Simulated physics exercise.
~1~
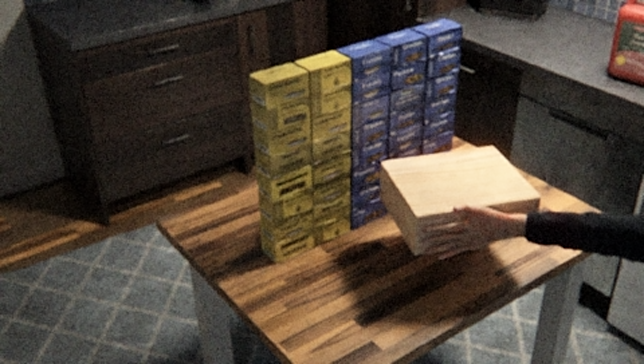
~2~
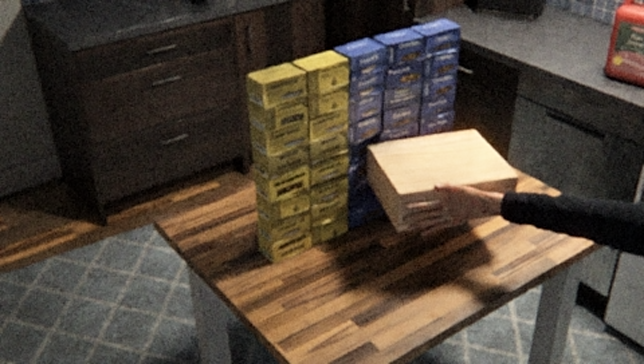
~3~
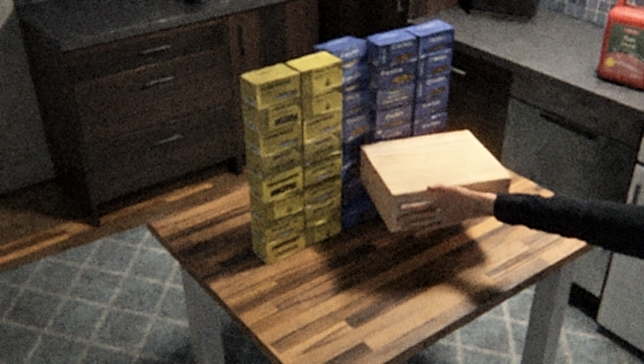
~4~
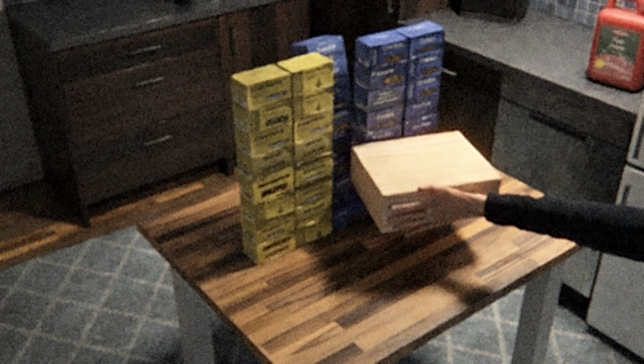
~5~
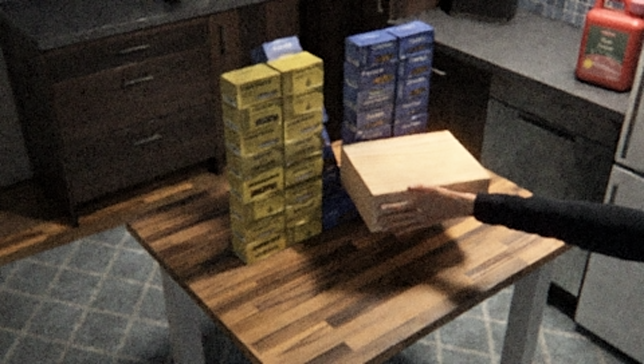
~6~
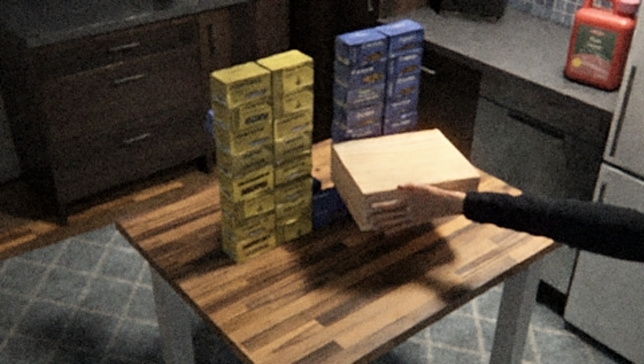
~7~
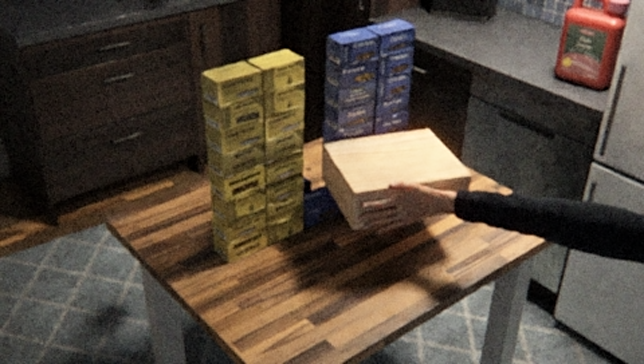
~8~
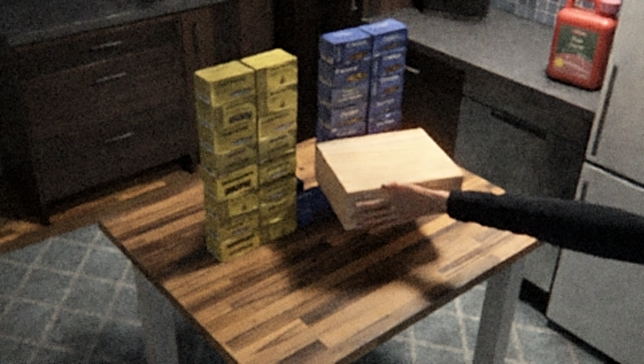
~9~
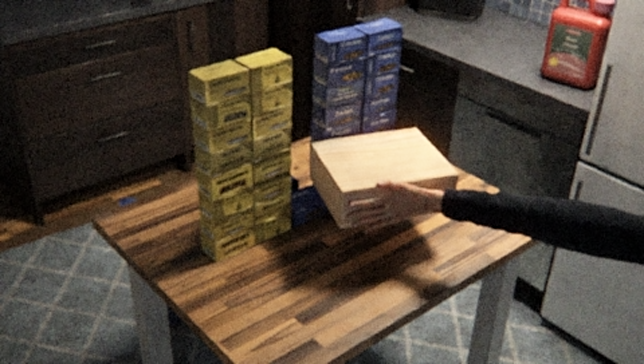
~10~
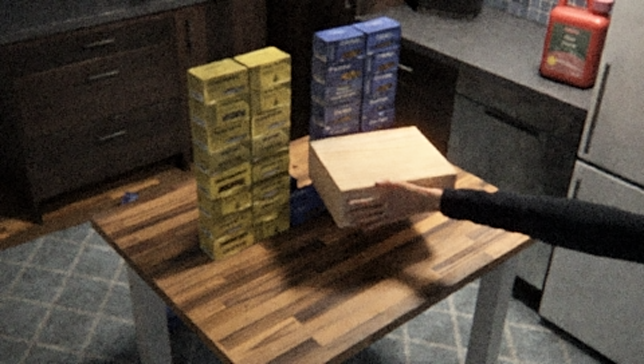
We see a hand push a wooden block against a wall of yellow and blue tea packets on a table; one blue column twists, leans and topples behind the yellow ones, leaving a gap, while the remaining yellow and blue columns stay standing as the block is held still.
